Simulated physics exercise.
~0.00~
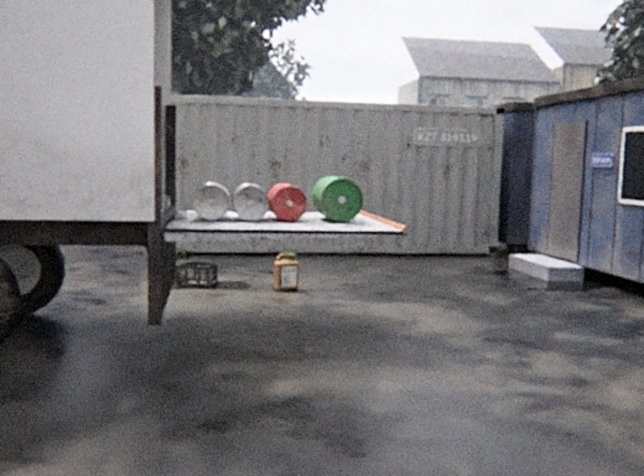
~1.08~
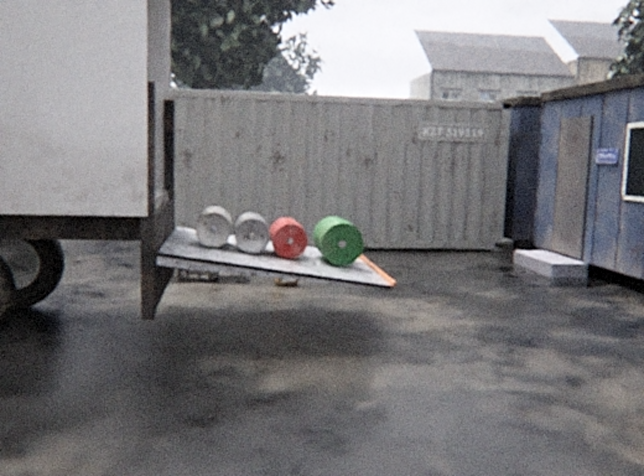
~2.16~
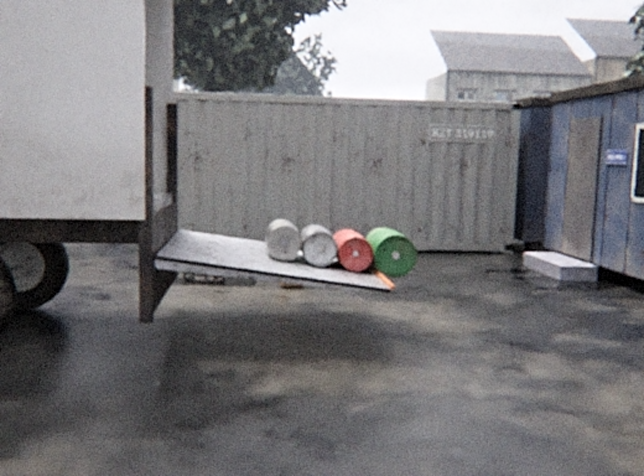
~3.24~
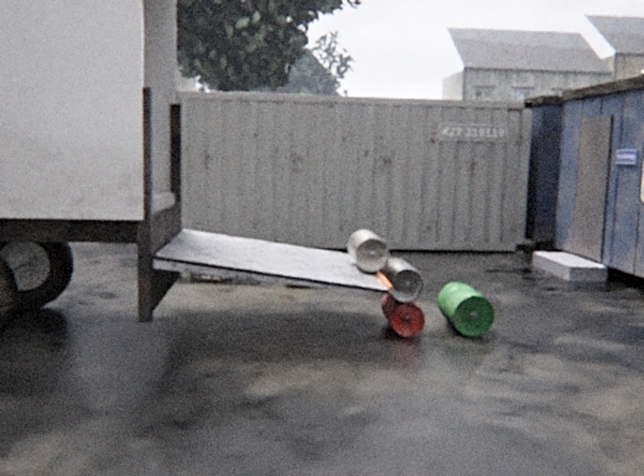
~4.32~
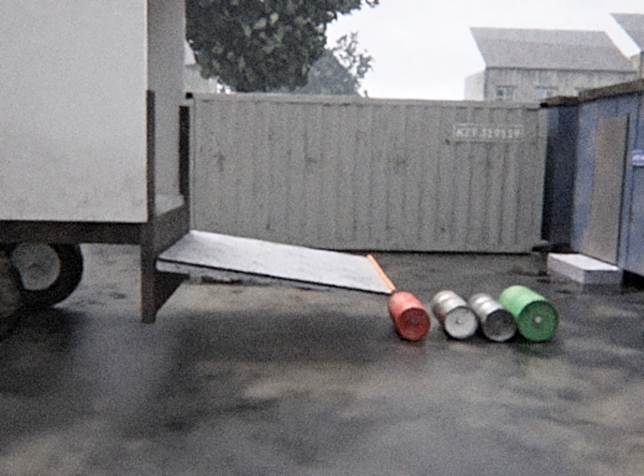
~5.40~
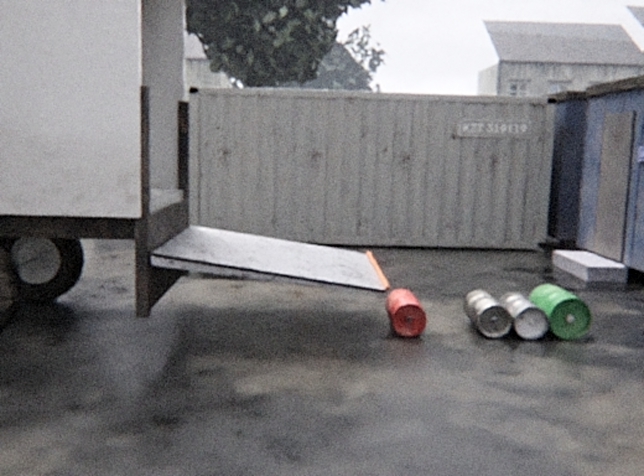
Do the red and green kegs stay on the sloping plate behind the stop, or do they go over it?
Both go over the stop. The red keg ends up on the ground just by the edge of the plate, and the green one ends up farthest to the right.
